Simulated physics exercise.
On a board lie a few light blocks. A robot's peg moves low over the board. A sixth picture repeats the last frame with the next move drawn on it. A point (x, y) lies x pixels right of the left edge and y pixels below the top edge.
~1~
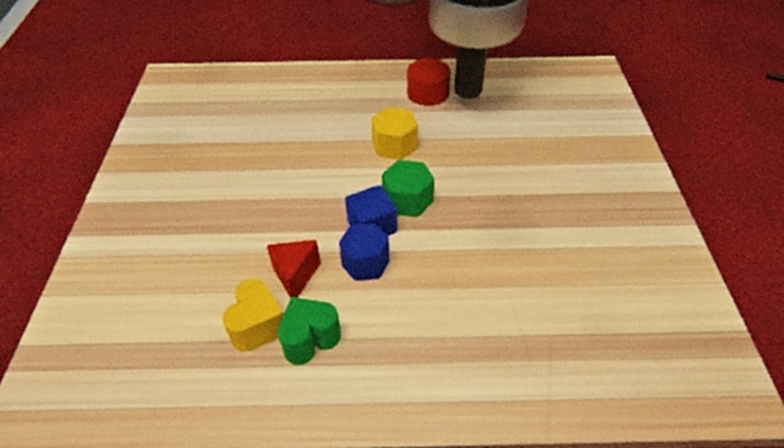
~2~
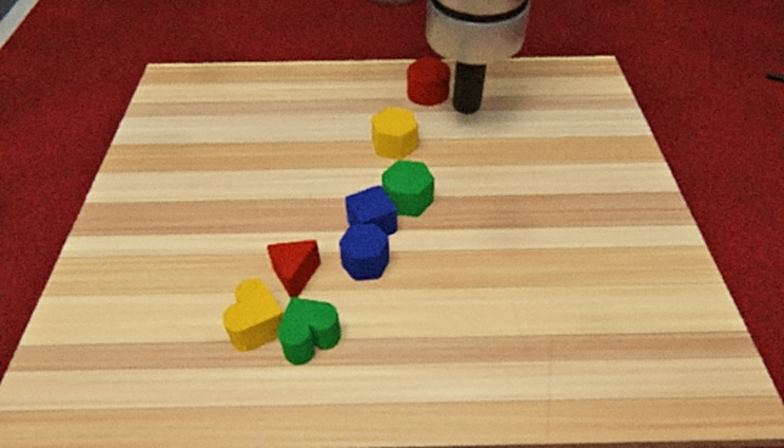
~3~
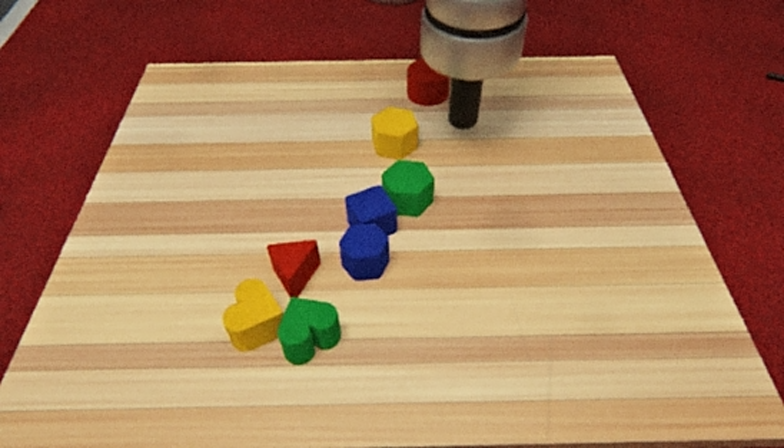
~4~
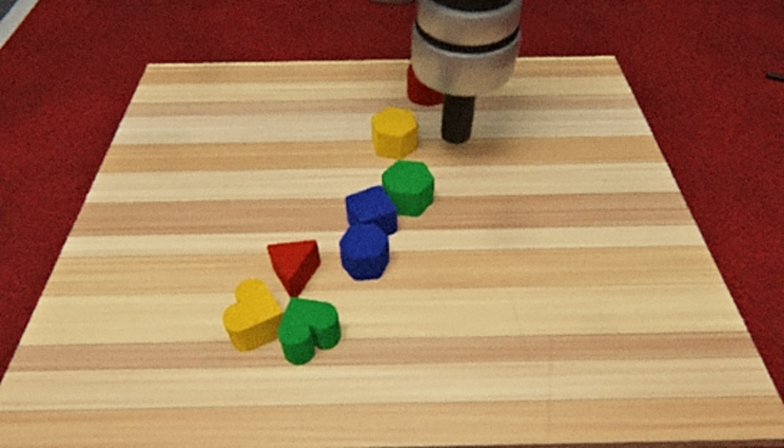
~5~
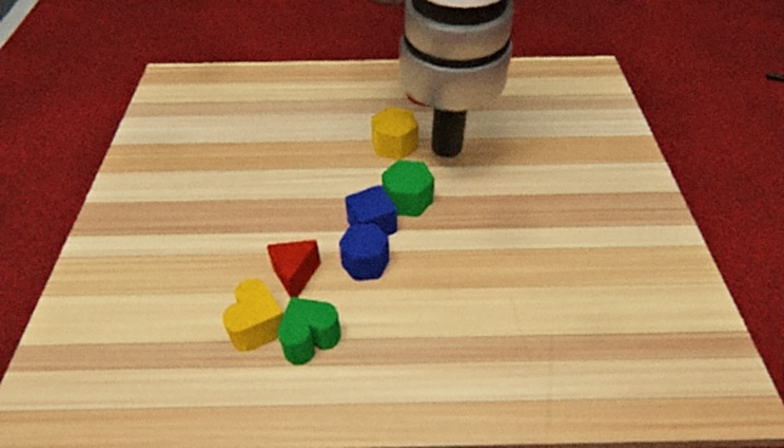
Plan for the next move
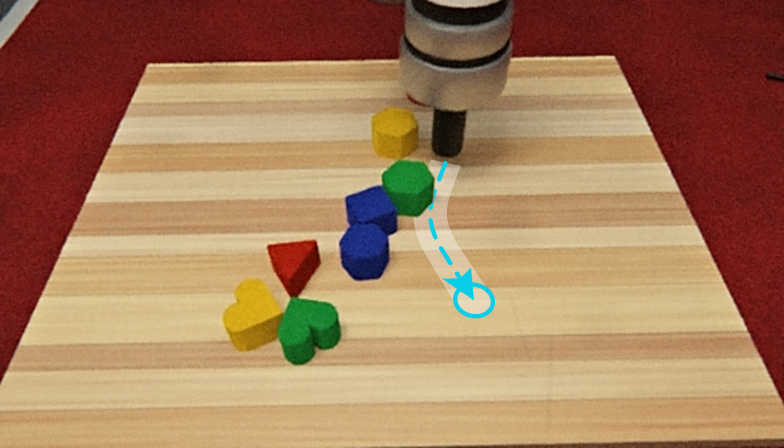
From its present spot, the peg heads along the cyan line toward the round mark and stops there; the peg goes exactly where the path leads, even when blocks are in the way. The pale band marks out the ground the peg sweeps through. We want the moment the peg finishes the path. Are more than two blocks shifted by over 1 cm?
No, it doesn't check out.
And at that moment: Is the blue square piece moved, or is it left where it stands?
Shifted out of place.
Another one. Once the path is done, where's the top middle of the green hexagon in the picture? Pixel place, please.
Its top face will be centred at roughly (390, 187).
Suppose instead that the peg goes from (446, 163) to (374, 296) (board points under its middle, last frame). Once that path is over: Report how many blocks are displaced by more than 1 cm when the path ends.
Displaced: Three or more.
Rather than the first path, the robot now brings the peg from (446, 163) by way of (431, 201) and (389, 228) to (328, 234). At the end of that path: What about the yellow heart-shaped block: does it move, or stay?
It will remain on its spot.
The drawn path runs from (446, 163) over (431, 203) and (442, 250) to (474, 300).
On the path given first. One third of the way, peg (432, 190); blue square piece (353, 207); green hexagon (392, 185), turned 15° clockwise.
Two thirds of the way, peg (444, 237); blue square piece (350, 207); green hexagon (390, 187), turned 20° clockwise.
At the end, peg (476, 287); blue square piece (350, 207); yellow hexagon not moved; green hexagon (390, 187), turned 20° clockwise.
